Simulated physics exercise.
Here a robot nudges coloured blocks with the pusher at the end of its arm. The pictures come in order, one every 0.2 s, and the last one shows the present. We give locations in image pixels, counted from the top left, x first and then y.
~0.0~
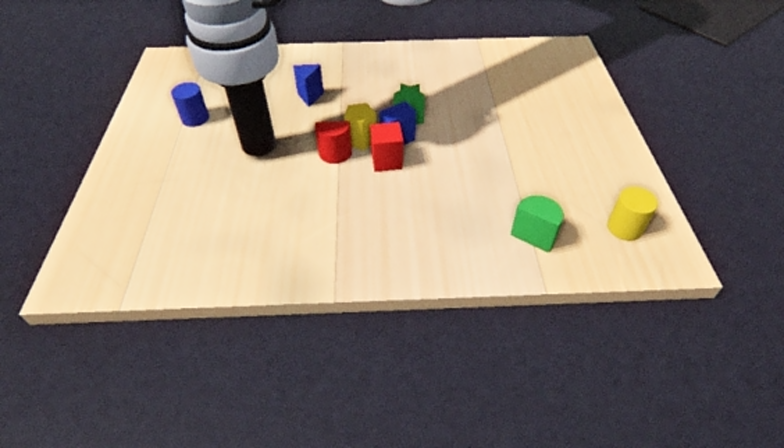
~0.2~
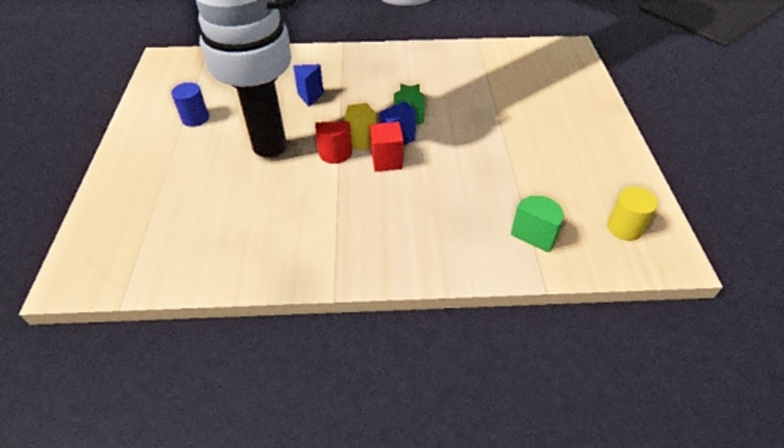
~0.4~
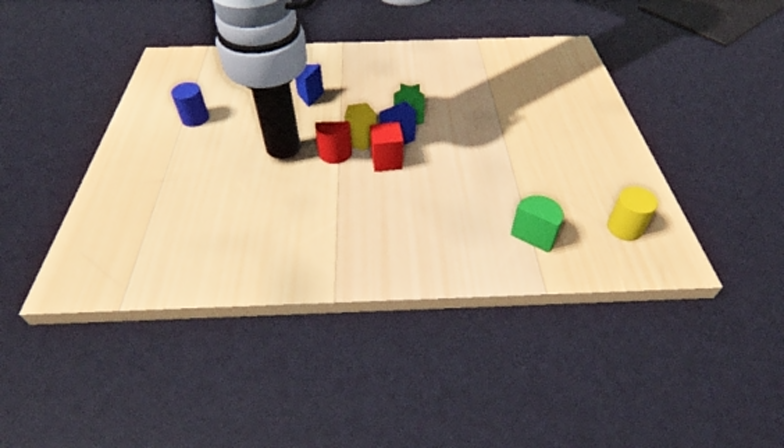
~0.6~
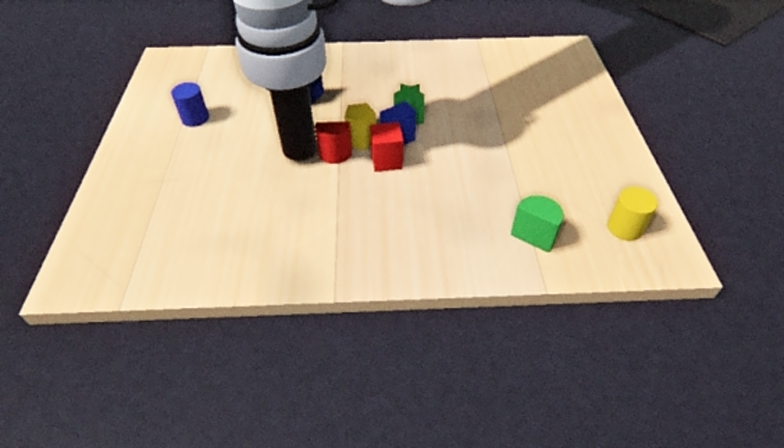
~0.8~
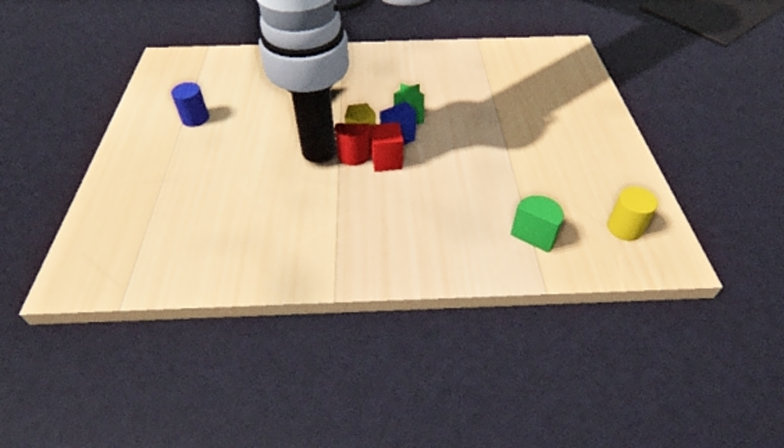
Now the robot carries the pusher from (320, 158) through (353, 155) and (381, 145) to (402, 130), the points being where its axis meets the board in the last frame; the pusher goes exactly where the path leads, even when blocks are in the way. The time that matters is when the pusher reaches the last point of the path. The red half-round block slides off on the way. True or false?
It is true.
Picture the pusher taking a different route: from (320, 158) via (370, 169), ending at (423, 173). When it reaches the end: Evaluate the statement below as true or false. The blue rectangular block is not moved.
The claim does not hold.
On the path given first. One third of the way, pusher at (353, 149); red half-round block at (387, 126); yellow pentagon at (364, 107); red square block at (412, 137), turned 45° clockwise; blue rectangular block at (404, 110), turned 35° anticlockwise.
Two thirds of the way, pusher at (382, 139); red half-round block at (412, 125), turned 40° clockwise; yellow pentagon at (376, 97), turned 35° anticlockwise; red square block at (426, 143), turned 75° clockwise; blue rectangular block at (418, 106), turned 70° anticlockwise; green star-shaped block at (411, 87), turned 15° anticlockwise.
At the end, pusher at (402, 123); red half-round block at (417, 123), turned 60° clockwise; yellow pentagon at (377, 90), turned 70° anticlockwise; red square block at (427, 143), turned 75° clockwise; blue rectangular block at (430, 103), turned 60° anticlockwise; green star-shaped block at (412, 85), turned 20° anticlockwise.
